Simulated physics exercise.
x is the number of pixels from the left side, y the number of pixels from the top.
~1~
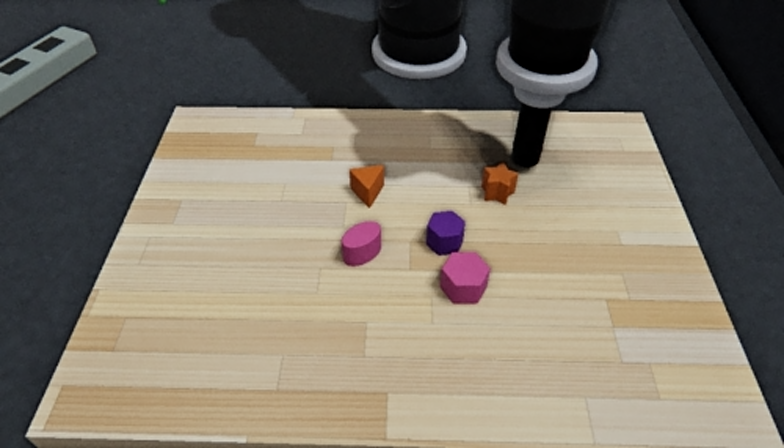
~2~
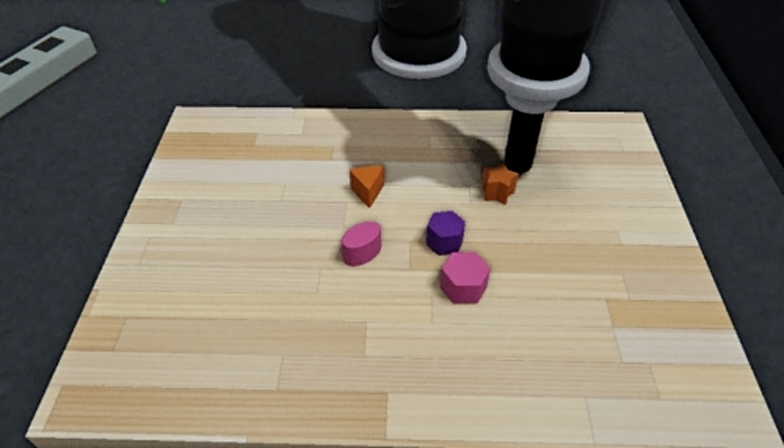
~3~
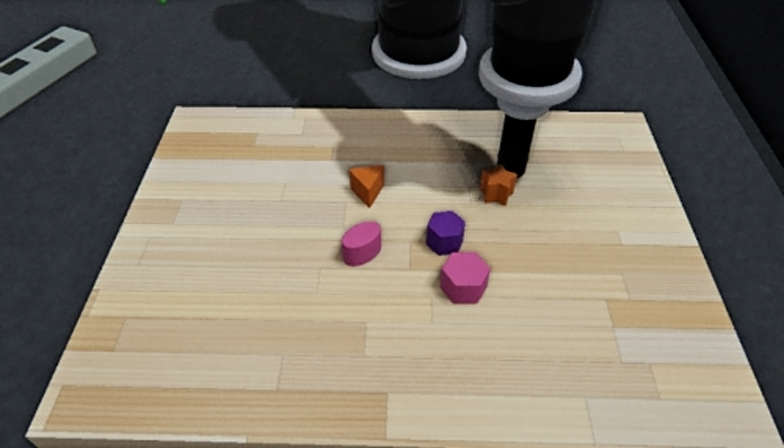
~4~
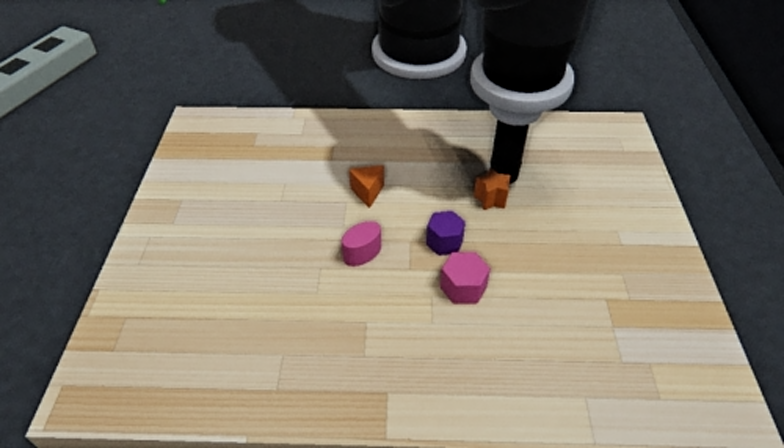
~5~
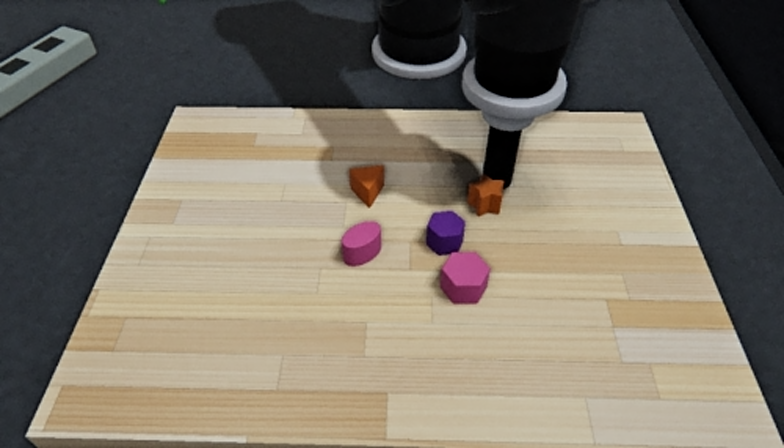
A black robotic arm with a white ring and a thin dark rod reaches over the far right of a pale wooden board, seen from above at an angle by a still camera. An orange triangular block, an orange star, a purple hexagon, a pink oval and a pink hexagon sit on the board. The rod moves slightly left and nearer, pushing the star a short way while the other blocks stay still.
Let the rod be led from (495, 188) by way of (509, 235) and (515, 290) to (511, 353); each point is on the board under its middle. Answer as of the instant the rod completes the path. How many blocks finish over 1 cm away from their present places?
This push will displace one block.
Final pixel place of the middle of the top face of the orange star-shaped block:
The middle of its top is at (481, 211).
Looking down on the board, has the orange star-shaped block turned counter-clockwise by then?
No, it doesn't check out.
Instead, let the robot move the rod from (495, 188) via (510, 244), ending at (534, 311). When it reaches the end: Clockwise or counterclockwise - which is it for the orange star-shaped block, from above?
Spin direction: Clockwise.
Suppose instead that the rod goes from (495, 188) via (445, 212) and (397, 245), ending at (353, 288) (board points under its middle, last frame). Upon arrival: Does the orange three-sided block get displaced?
I believe not.
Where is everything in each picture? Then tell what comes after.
In the first picture, rod's lower end (525, 159); pink hexagon (466, 268); orange star-shaped block (501, 173).
In the second picture, rod (518, 165); blocks still.
In the third picture, rod (511, 170); orange star-shaped block (500, 175).
In the fourth picture, rod (503, 176); orange star-shaped block (495, 179).
In the fifth picture, rod (497, 181); pink hexagon (466, 268); orange star-shaped block (488, 185).
What follows on the original path. One third of the way, rod (511, 230); orange star-shaped block (481, 210), turned 70° clockwise.
Two thirds of the way, rod (517, 283); orange star-shaped block (481, 211), turned 70° clockwise.
At the end, rod (513, 347); pink hexagon still; orange star-shaped block (481, 211), turned 70° clockwise.
